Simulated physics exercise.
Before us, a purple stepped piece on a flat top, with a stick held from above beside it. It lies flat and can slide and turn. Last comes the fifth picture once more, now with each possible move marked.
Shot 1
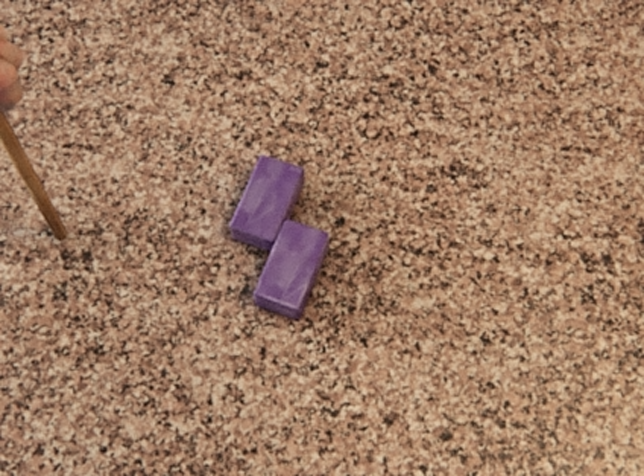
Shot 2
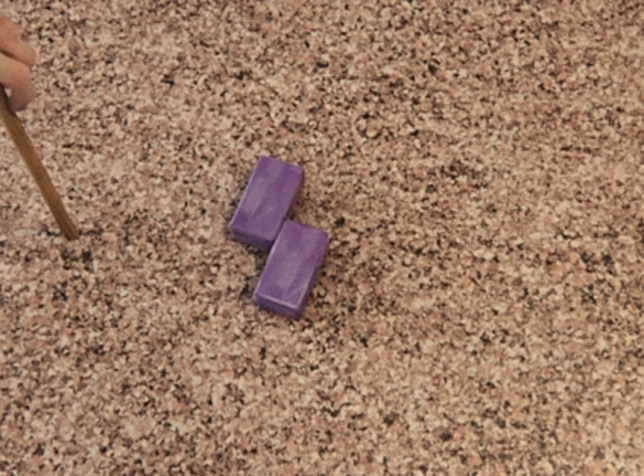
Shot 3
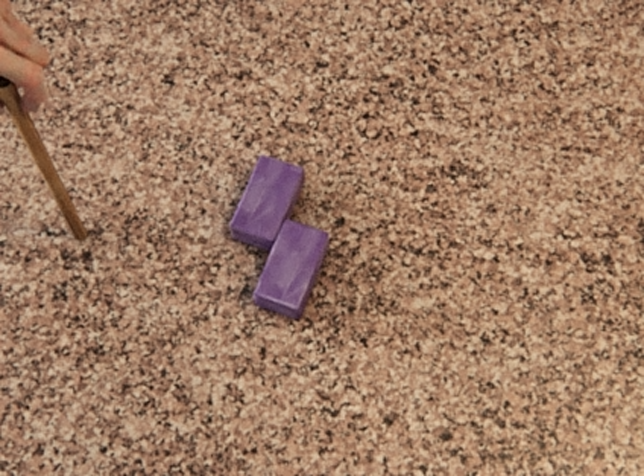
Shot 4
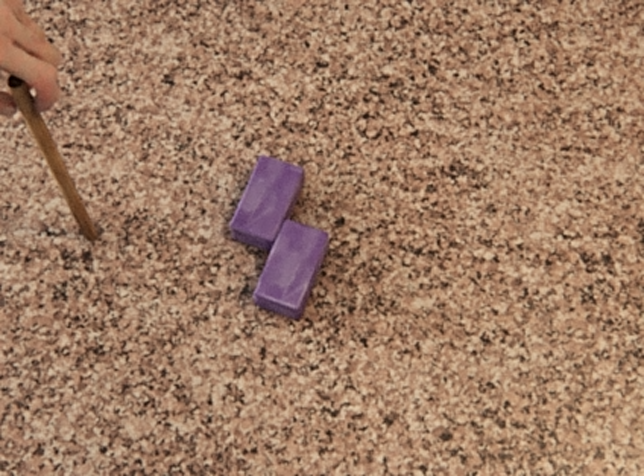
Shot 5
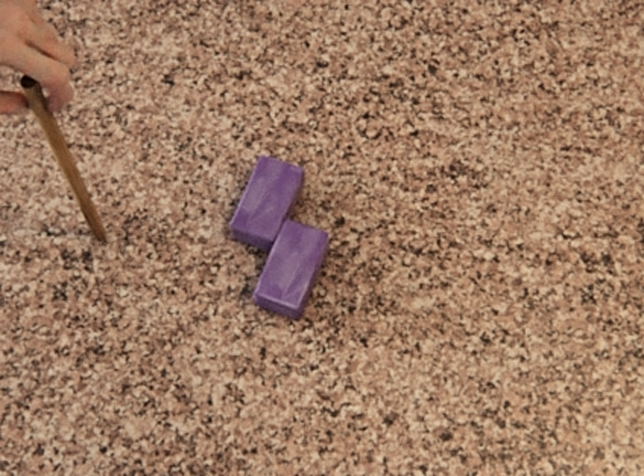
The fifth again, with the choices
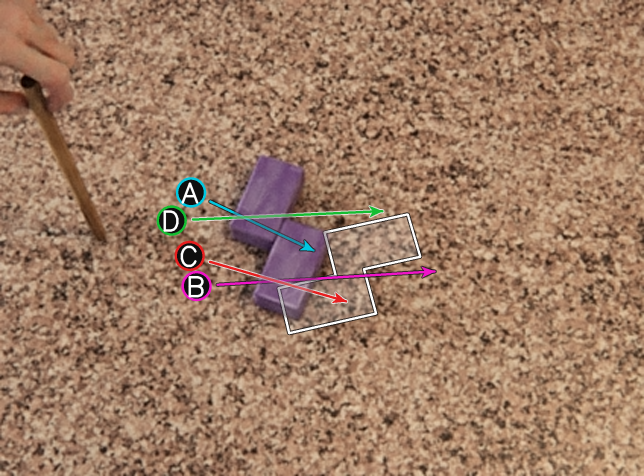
A flat top with a speckled pattern of pinkish tan, brown and black is seen from above at a steady, close view. A purple stepped piece, shaped like two offset blocks joined together, lies near the middle, while a hand at the upper left edge holds a thin brown stick slanting downward. The hand and stick move slowly rightward a short way, and the purple piece stays still.
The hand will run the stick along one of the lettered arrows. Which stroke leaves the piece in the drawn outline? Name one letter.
Stroke D.
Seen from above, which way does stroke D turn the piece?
On that stroke, clockwise.
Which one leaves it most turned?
Stroke B.
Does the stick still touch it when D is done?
At the end, yes.
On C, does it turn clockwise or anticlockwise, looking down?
Anticlockwise.
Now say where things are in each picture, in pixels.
Purple stepped piece (291, 263), in the first picture.
Purple stepped piece (291, 263), in the second picture.
Purple stepped piece (291, 263), in the third picture.
Purple stepped piece (291, 263), in the fourth picture.
Purple stepped piece (291, 263), in the fifth picture.
On the marked copy, A from (210, 201) to (314, 251); B from (218, 285) to (435, 271); C from (210, 262) to (346, 301); D from (193, 220) to (383, 211).
Following D. Soon after the start, foot of the stick (261, 217), piece (307, 272).
Later, foot of the stick (331, 214), piece (324, 285).
In the end, foot of the stick (383, 212), piece (326, 288); it fills the outline.
As for the rest, A leaves the piece out of the outline, at (358, 314); B leaves the piece out of the outline, at (383, 214); C leaves the piece out of the outline, at (359, 249).
